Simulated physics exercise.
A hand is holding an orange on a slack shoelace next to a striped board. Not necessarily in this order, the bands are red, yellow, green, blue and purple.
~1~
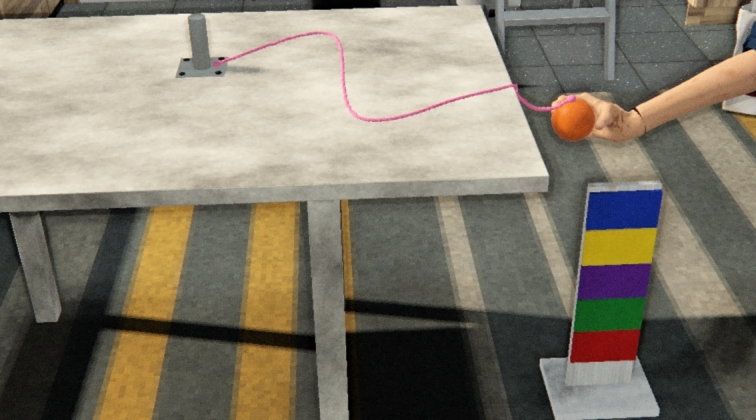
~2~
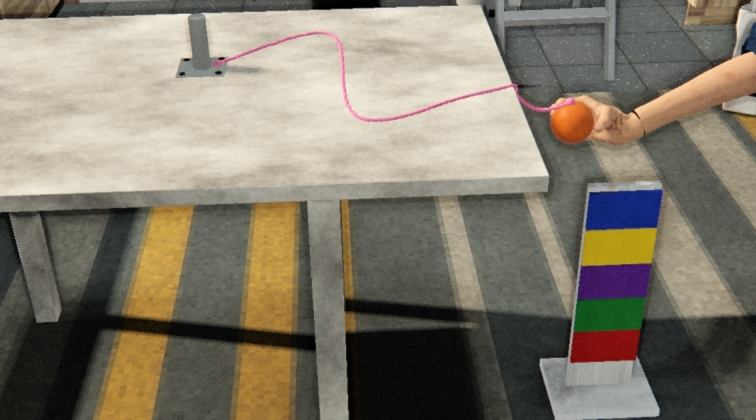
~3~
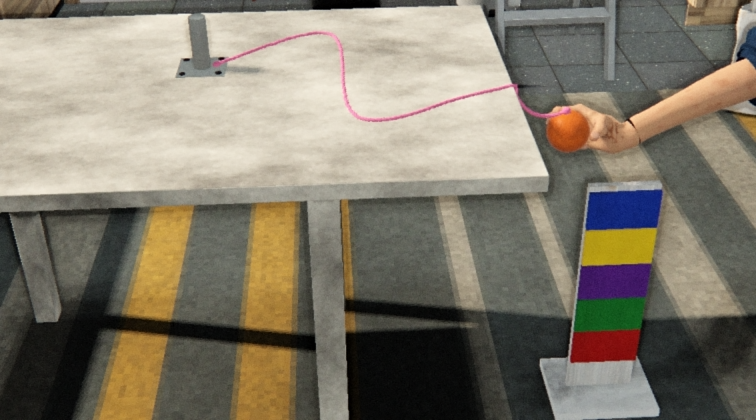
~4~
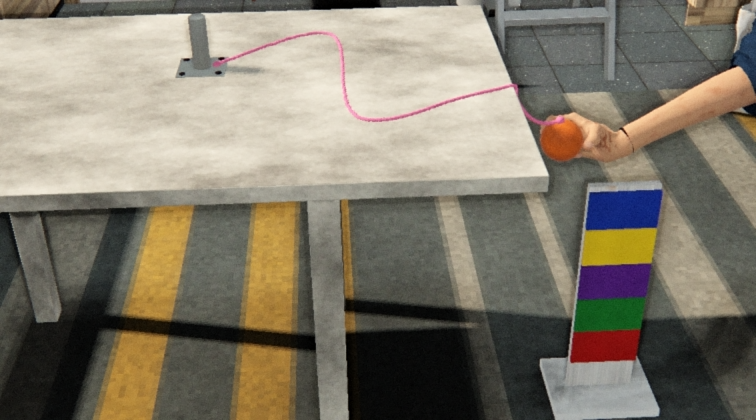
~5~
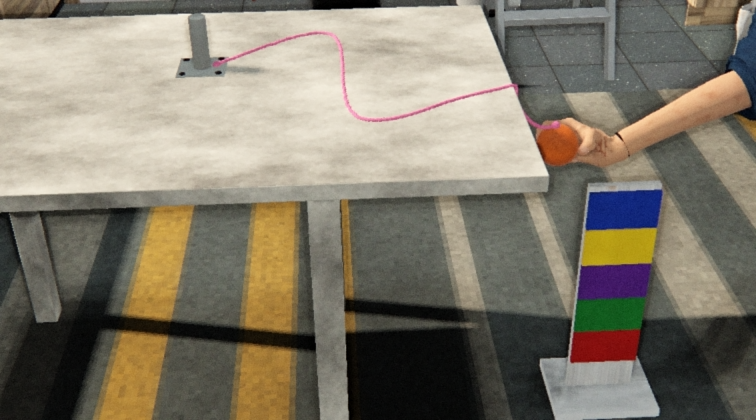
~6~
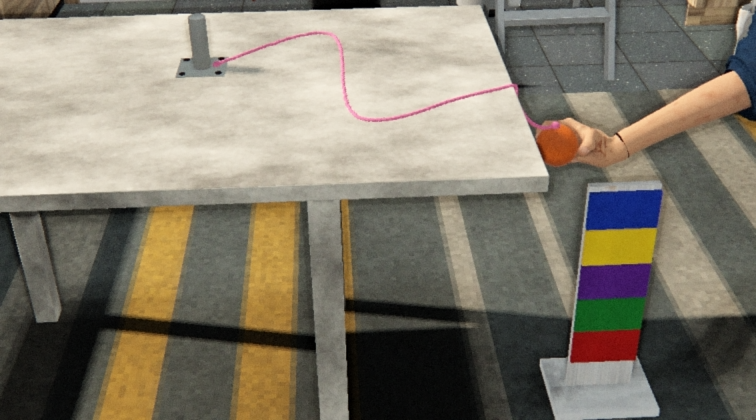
On a pale table's right side, a hand moves an orange tied to a pink cord slightly down and left, then holds still.
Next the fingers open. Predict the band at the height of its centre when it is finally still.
The red band, level with its centre.
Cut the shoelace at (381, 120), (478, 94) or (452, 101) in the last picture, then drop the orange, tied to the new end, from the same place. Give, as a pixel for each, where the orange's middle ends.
About (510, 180) first, then about (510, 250), and finally about (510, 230).
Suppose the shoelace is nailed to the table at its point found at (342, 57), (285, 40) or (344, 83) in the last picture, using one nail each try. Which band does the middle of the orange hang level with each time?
In order: Purple; green; yellow.
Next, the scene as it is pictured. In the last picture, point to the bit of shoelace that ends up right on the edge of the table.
It is around (345, 90).
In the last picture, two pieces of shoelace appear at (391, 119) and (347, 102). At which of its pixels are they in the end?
(496, 149) and (503, 93), approximately.
Soon after, orange near (491, 285); level with green.
After that, orange near (500, 315); level with red.
In the end, orange near (477, 318); level with red. Its middle rests at the red band.
